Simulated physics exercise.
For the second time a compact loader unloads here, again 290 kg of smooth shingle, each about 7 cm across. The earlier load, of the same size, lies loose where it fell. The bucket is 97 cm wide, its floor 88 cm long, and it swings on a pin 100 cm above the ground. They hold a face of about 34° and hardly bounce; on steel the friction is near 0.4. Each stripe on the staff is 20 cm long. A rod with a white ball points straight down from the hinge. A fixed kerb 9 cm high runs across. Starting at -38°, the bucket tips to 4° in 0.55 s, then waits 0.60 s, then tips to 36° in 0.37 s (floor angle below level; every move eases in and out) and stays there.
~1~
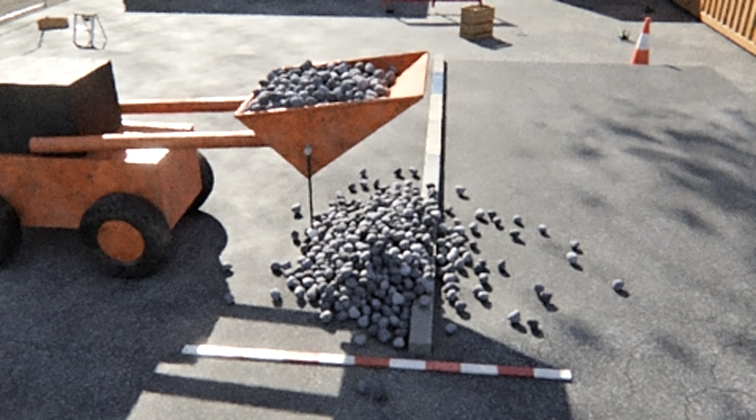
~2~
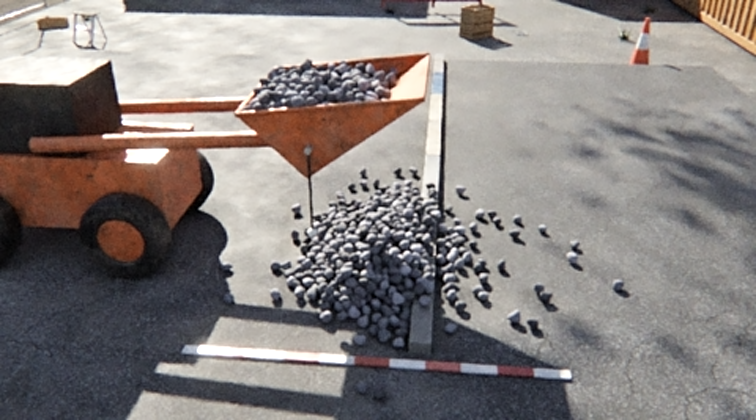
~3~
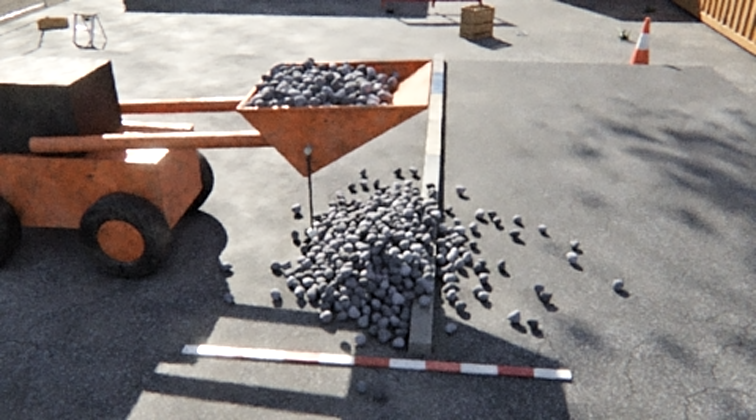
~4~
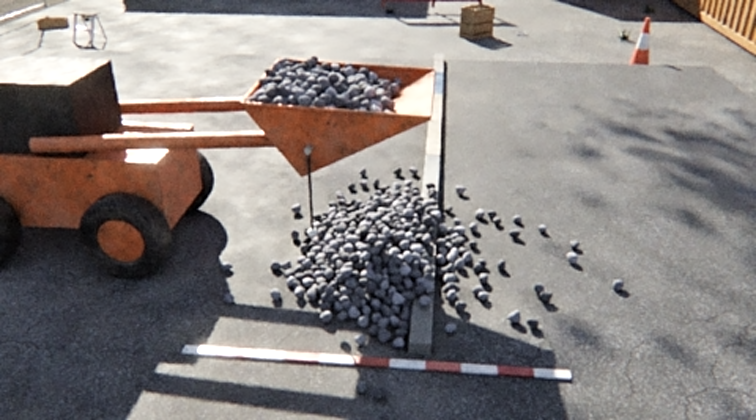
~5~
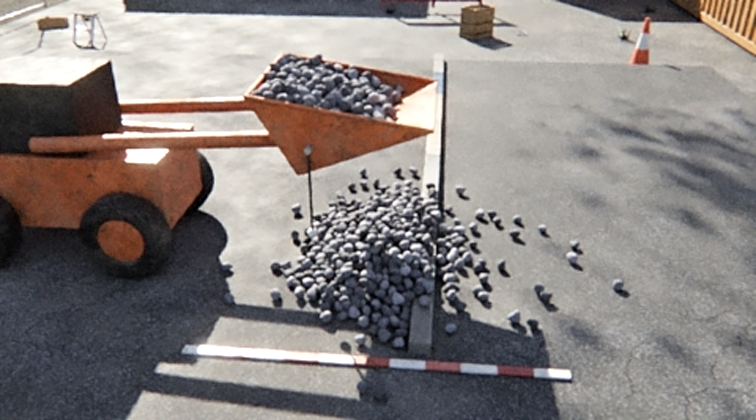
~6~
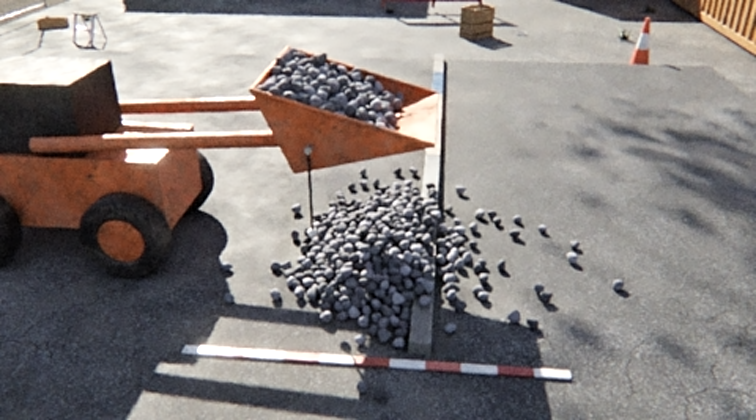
An orange loader stood on the left with its raised bucket full of smooth grey stones, and the bucket slowly tilted its front edge downward above a loose stone pile lying across a kerb.
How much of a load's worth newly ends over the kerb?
About 90 per cent.
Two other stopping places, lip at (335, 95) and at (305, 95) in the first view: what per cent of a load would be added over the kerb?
First some 15, then 5 per cent.
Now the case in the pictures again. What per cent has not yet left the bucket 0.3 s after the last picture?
It holds some 100 per cent.
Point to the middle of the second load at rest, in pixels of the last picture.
Their middle is at about (478, 247).
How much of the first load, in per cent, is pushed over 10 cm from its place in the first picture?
About 5 per cent.
Then, 0.1 s after the last picture the floor is at -3°; in per cent of one load, 100 in the bucket, 92 on this side of the kerb, 8 over the kerb; the foremost stones are at (555, 265).
Then, 0.3 s after the last picture the floor is at 4°; in per cent of one load, 100 in the bucket, 92 on this side of the kerb, 8 over the kerb; the foremost stones are at (555, 265).
Then, 1.7 s after the last picture the floor is at 36°; in per cent of one load, 23 in the bucket, 119 on this side of the kerb, 58 over the kerb; the foremost stones are at (561, 272).
Then, 4.1 s after the last picture the floor is at 36°; in per cent of one load, 0 in the bucket, 102 on this side of the kerb, 98 over the kerb; the foremost stones are at (597, 251). Net gain over the kerb, 90.
